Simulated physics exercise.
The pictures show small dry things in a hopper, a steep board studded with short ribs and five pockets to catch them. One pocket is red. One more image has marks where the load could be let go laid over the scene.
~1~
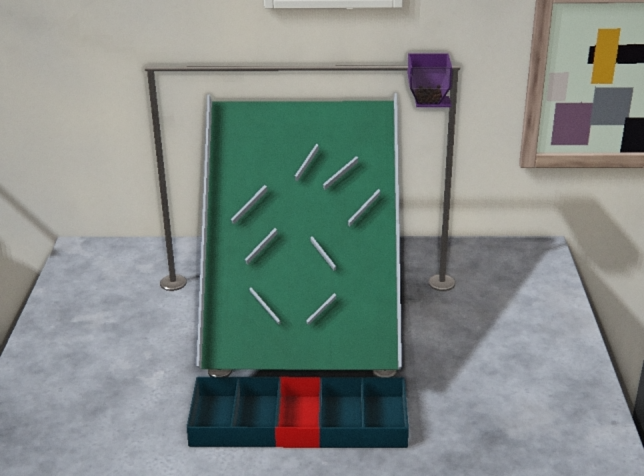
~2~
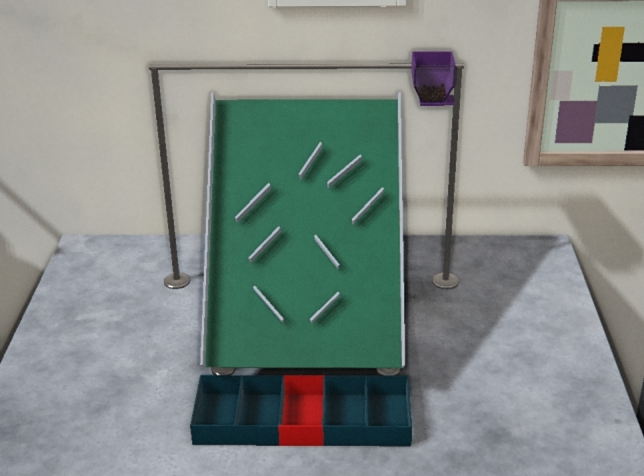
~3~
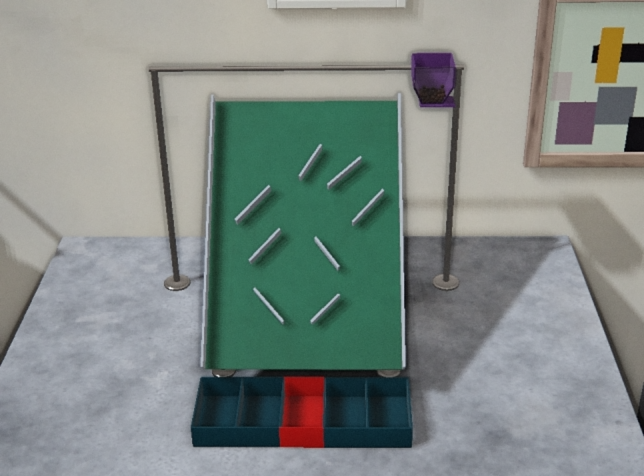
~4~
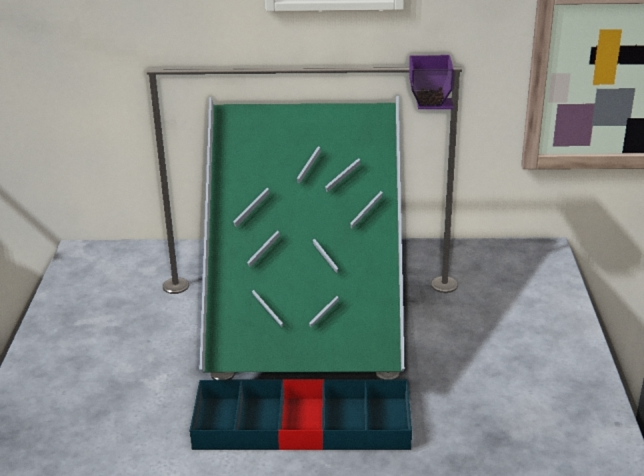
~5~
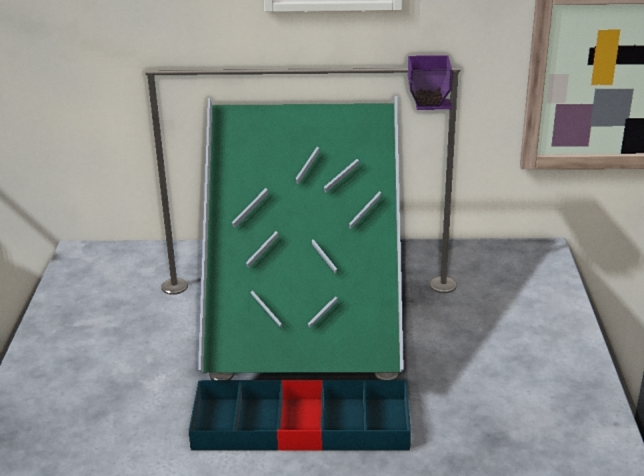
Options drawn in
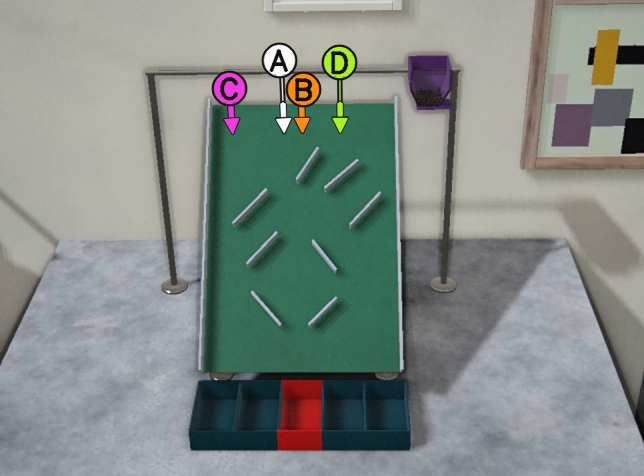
The footage shows a purple hopper holding small brown pieces above the right side of a steep green board with short ribs, above five pockets, the middle one red; nothing moves apart from slight shifts of the view.
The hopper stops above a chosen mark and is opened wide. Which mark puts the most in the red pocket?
Go for D.
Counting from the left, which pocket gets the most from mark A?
It is the first one.
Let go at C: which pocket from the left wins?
The first.
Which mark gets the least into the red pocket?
Here it is mark C.
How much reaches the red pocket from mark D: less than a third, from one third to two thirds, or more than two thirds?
Mark D gives from one third to two thirds.
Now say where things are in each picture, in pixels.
The first picture shows hopper (428, 93), chocolate balls, door shut.
The second picture shows ribs (299, 174) to (321, 143), (328, 183) to (361, 155), (235, 218) to (269, 184).
The third picture shows ribs (353, 222) to (383, 189), (249, 260) to (280, 229), (315, 237) to (339, 267).
The fourth picture shows ribs (253, 291) to (282, 324), (310, 324) to (338, 297).
The fifth picture shows red pocket (300, 439), number 3 of 5 from the left.
On the marked copy, mark A meets the board at (283, 127); mark B meets the board at (302, 127); mark C meets the board at (232, 128); mark D meets the board at (340, 127).
With A, roughly a quarter in the red pocket, roughly two thirds in other pockets, about a tenth outside the box.
With B, about a tenth in the red pocket, the larger part in other pockets, about a tenth outside the box.
With C, not one piece in the red pocket, the larger part in other pockets, about a tenth outside the box.
With D, roughly half in the red pocket, roughly half in other pockets, just a few outside the box.
